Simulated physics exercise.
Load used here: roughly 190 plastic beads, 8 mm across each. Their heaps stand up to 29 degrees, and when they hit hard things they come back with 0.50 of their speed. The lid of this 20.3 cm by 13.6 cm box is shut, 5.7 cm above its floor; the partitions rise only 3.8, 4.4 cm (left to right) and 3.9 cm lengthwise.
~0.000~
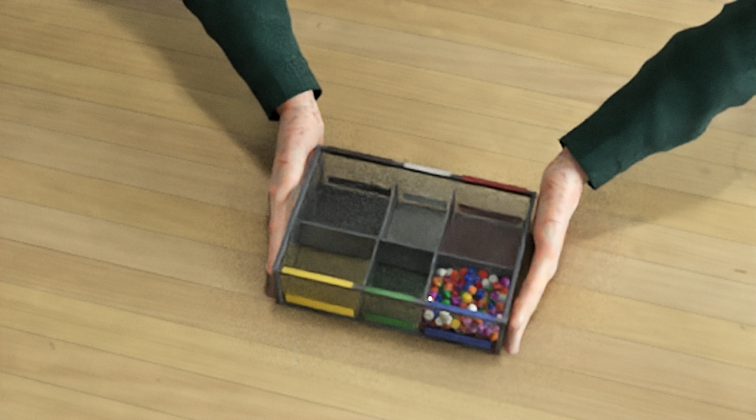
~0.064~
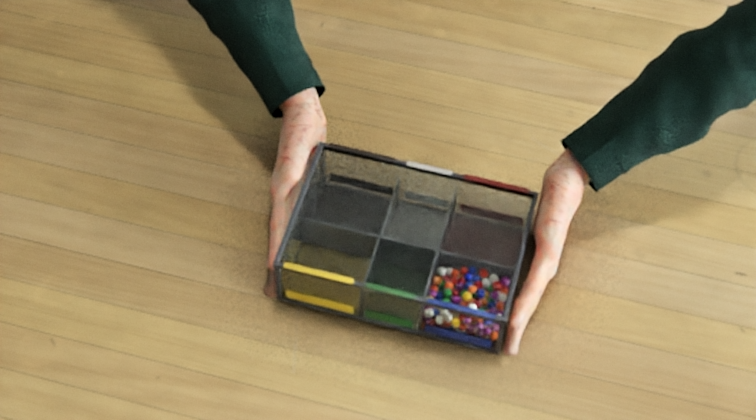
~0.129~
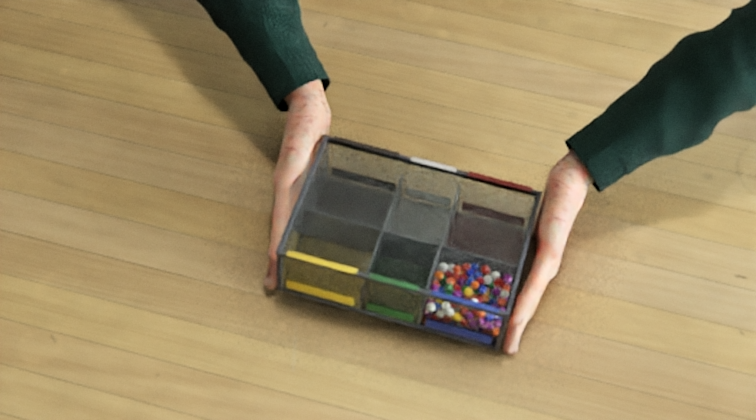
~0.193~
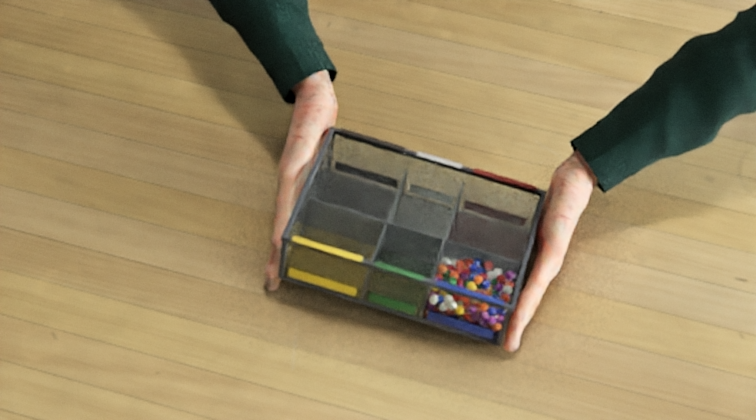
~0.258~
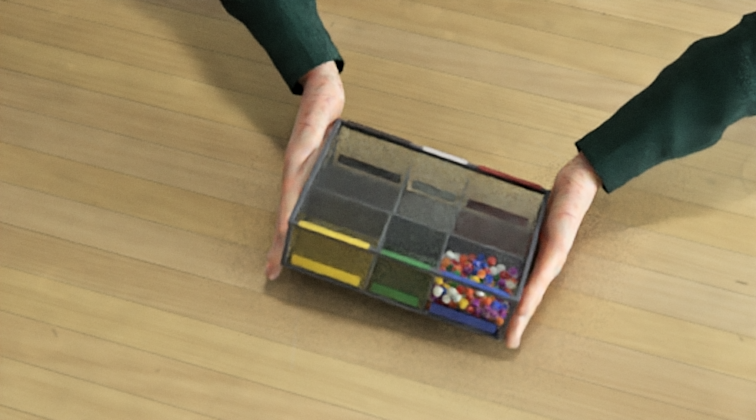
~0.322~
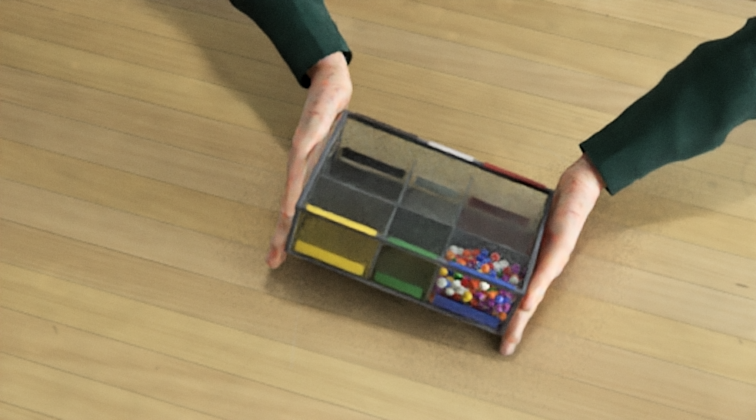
A clear, divided box, held at both ends by two hands in dark green sleeves above a wooden surface, starts out level, with colourful beads in its front right, blue-marked compartment. The hands tilt it modestly toward the back right, the left hand shifting inward, while the beads stay in that compartment.
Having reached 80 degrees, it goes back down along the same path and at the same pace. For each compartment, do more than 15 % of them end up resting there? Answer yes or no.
Red: Yes, blue: Yes, green: No, yellow: No, white: No, black: No.
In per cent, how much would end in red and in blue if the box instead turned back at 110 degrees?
In per cent, red comes to 35 and blue to 65.
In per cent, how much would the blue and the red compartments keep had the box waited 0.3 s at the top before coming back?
In per cent: Blue 60, red 40.
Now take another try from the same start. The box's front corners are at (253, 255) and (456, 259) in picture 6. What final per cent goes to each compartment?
In per cent, the final split is red 0, blue 90, green 5, yellow 5, white 0, black 0.
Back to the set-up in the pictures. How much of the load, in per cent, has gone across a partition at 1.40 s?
Estimate: Some 15 %.
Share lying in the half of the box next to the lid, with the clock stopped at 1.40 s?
Close to 30 in a hundred.
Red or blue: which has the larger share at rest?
It is the blue one.
Then, at 1.40 s, tilt 80 degrees; red 15 %, blue 85 %.
After 2.12 s, tilt 35 degrees; red 30 %, blue 70 %.
After 2.87 s, tilt 0 degrees; red 30 %, blue 70 %.
At rest (3.8 s), red 30 %, blue 70 %, green 0 %, yellow 0 %, white 0 %, black 0 %.
